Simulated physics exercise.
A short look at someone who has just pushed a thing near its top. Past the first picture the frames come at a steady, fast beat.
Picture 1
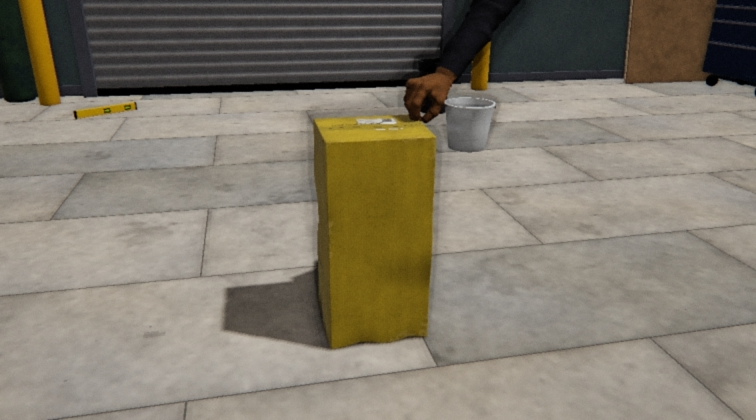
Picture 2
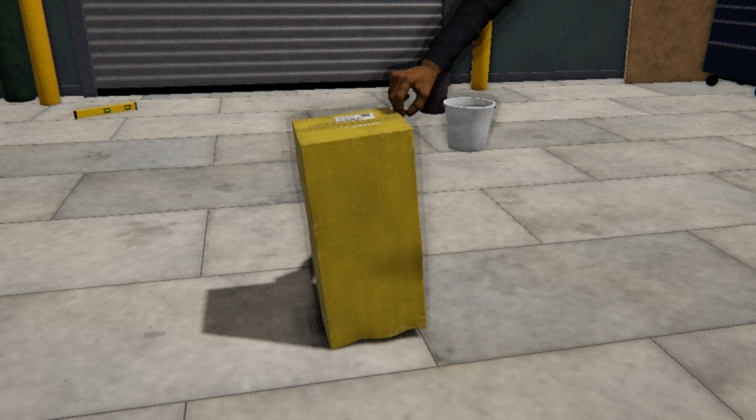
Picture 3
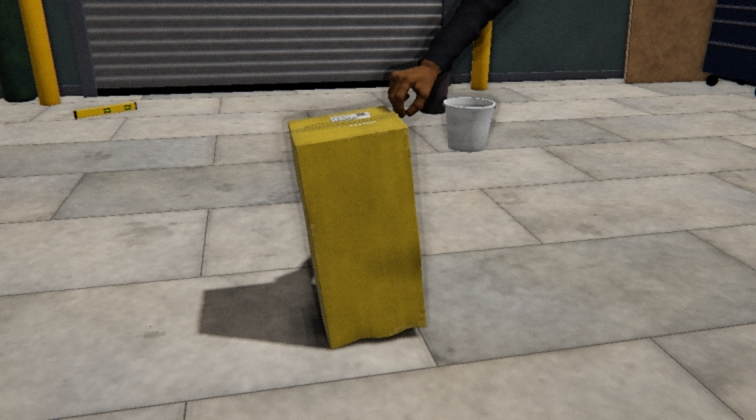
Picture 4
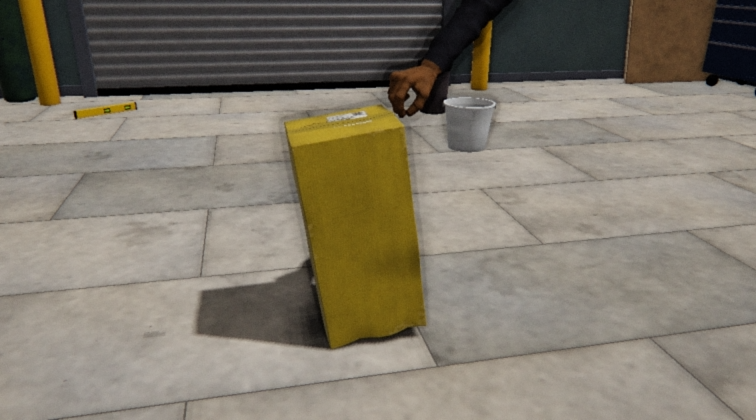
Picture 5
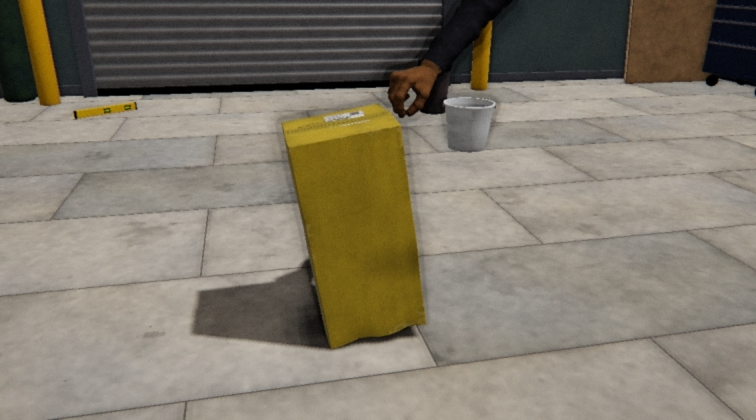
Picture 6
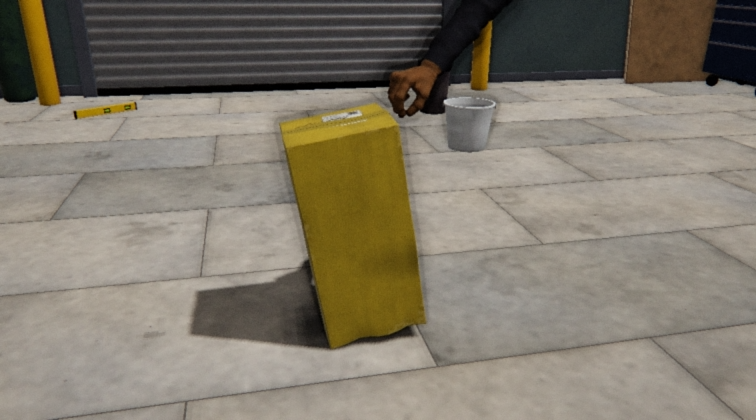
On pale stone paving before a grey roller shutter, the view looks slightly down from a fixed position. A tall yellow parcel stands in the middle, with a grey bucket behind it to the right and a yellow level lying further back at left. A dark-sleeved arm's hand shifts left at the parcel's top, and the parcel leans left quickly, then tilts slightly further while the hand stays still.
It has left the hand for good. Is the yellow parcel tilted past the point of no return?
As it turns out, the yellow parcel settles on its feet.
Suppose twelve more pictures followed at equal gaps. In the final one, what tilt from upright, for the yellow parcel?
It would show 2°.
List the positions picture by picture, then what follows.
In the first frame, yellow parcel (371, 229) upright.
In the second frame, yellow parcel (360, 226) 6° off upright.
In the third frame, yellow parcel (358, 226) 7° off upright.
In the fourth frame, yellow parcel (357, 225) 8° off upright.
In the fifth frame, yellow parcel (355, 225) 9° off upright.
In the sixth frame, yellow parcel (354, 225) 9° off upright.
Then, 0.28 s on from there, yellow parcel upright near (374, 228).
In the end, the yellow parcel rocks back upright, near (371, 230).
